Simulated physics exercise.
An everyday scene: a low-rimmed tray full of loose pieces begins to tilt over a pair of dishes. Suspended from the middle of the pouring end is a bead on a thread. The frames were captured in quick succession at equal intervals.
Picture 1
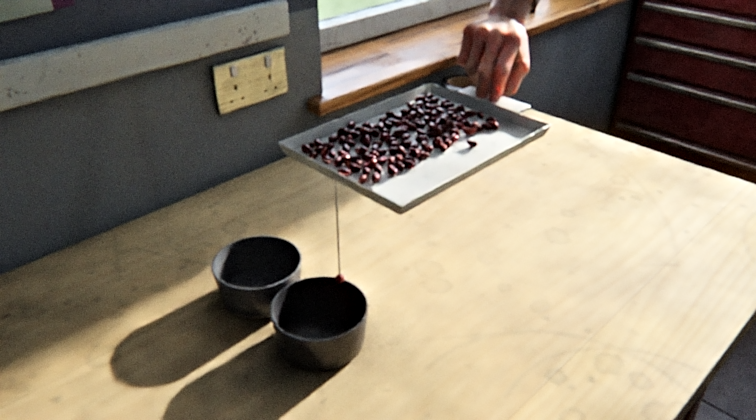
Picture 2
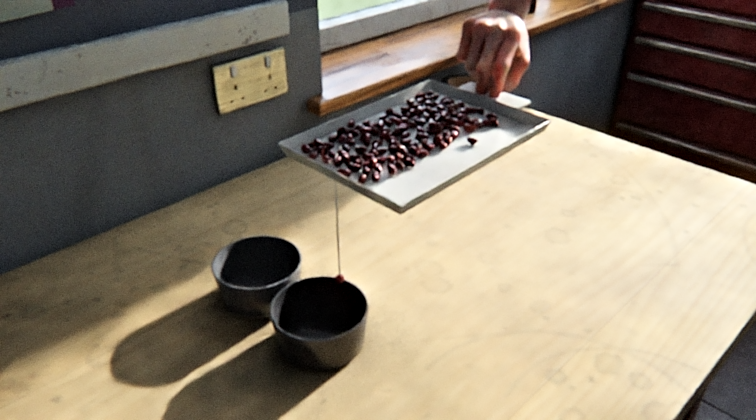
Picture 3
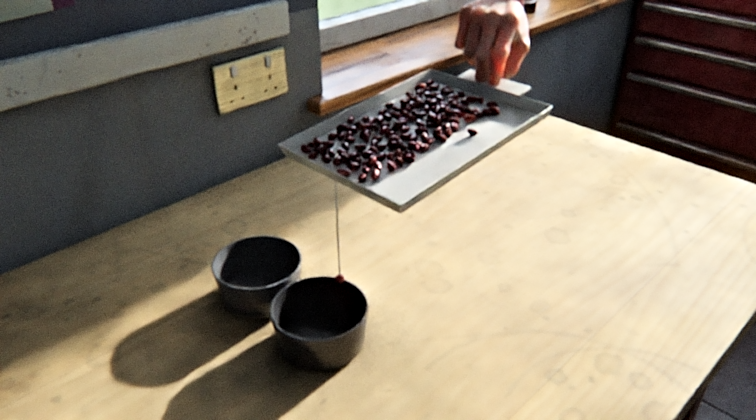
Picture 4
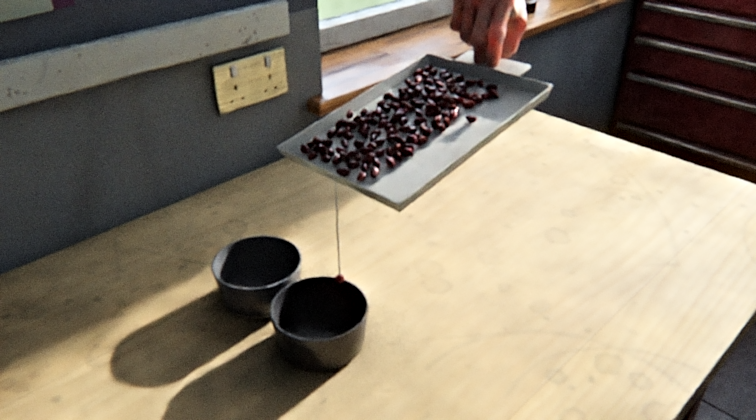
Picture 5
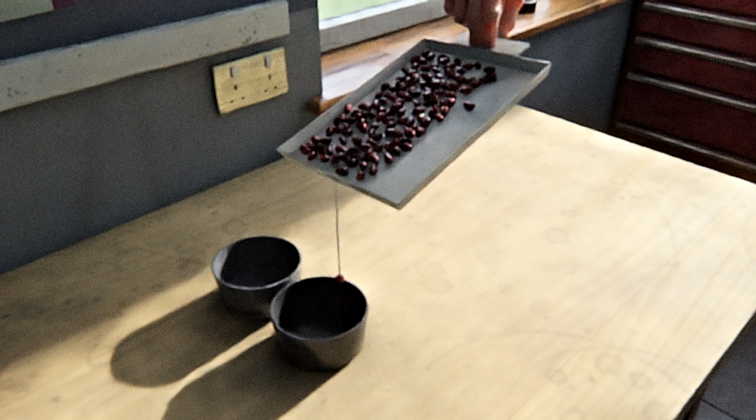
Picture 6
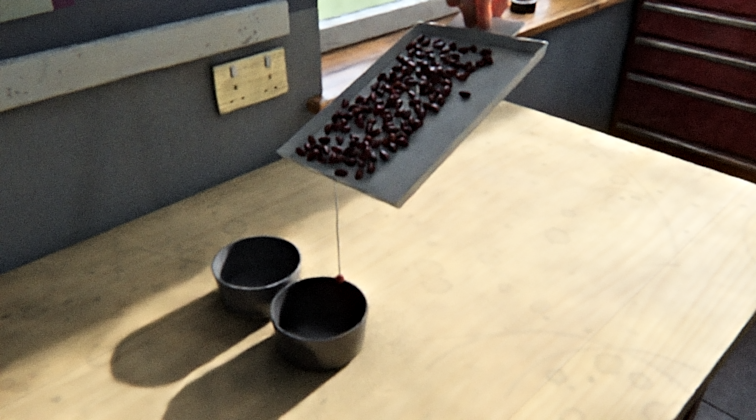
A hand held a shallow tray of dark red beans above two dark bowls on a wooden table, then raised the far end, steadily steepening the tray while the beans stayed bunched on it.
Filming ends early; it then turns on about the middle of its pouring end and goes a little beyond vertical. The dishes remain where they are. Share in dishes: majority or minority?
Majority.
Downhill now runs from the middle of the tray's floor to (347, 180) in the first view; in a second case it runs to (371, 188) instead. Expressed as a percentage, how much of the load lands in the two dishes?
The first try would leave around 60 per cent there, the second around 30 per cent.
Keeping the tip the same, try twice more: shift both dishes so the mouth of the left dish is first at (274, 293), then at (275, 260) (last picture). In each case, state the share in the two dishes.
First 80 per cent, second 70 per cent.
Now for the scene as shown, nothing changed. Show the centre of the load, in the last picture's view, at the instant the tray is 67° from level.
Look around (326, 122) in the last picture.
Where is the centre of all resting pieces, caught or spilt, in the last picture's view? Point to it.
Near (270, 308), more or less.
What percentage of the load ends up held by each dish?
Left dish: Around 40 in a hundred; right dish: Around 30 in a hundred.
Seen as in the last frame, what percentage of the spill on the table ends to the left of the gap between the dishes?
Near 80 per cent.
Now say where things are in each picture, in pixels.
Corners of the pouring end at (285, 142) and (401, 202), level; middle of the load at (401, 132), kidney beans; left dish at (222, 294); right dish at (283, 345); bead on its thread at (340, 278), in the first picture.
Corners of the pouring end at (284, 143) and (401, 202), level; middle of the load at (401, 130), in the second picture.
Corners of the pouring end at (284, 144) and (400, 201), tipped barely, lowest at the left corner; middle of the load at (400, 125), in the third picture.
Corners of the pouring end at (283, 146) and (398, 200), tipped a little, lowest at the left corner; middle of the load at (399, 116), in the fourth picture.
Corners of the pouring end at (282, 148) and (396, 199), tipped clearly, lowest at the left corner; middle of the load at (396, 107), in the fifth picture.
Corners of the pouring end at (282, 150) and (395, 198), tipped clearly, lowest at the left corner; middle of the load at (393, 99); left dish at (222, 294); right dish at (283, 345), in the sixth picture.
Soon, tray tipped steeply; nearly all on the tray; a stray few in the air.
A while on, tray tipped past a quarter turn; a small part on the tray; a small part in the right dish; about a third in the left dish; a small part outside both; about a third in the air.
Towards the end, tray tipped past a quarter turn; about a third in the right dish; about half in the left dish; about a quarter outside both.
Finally, tray tipped past a quarter turn; about a third in the right dish; about half in the left dish; about a quarter outside both.
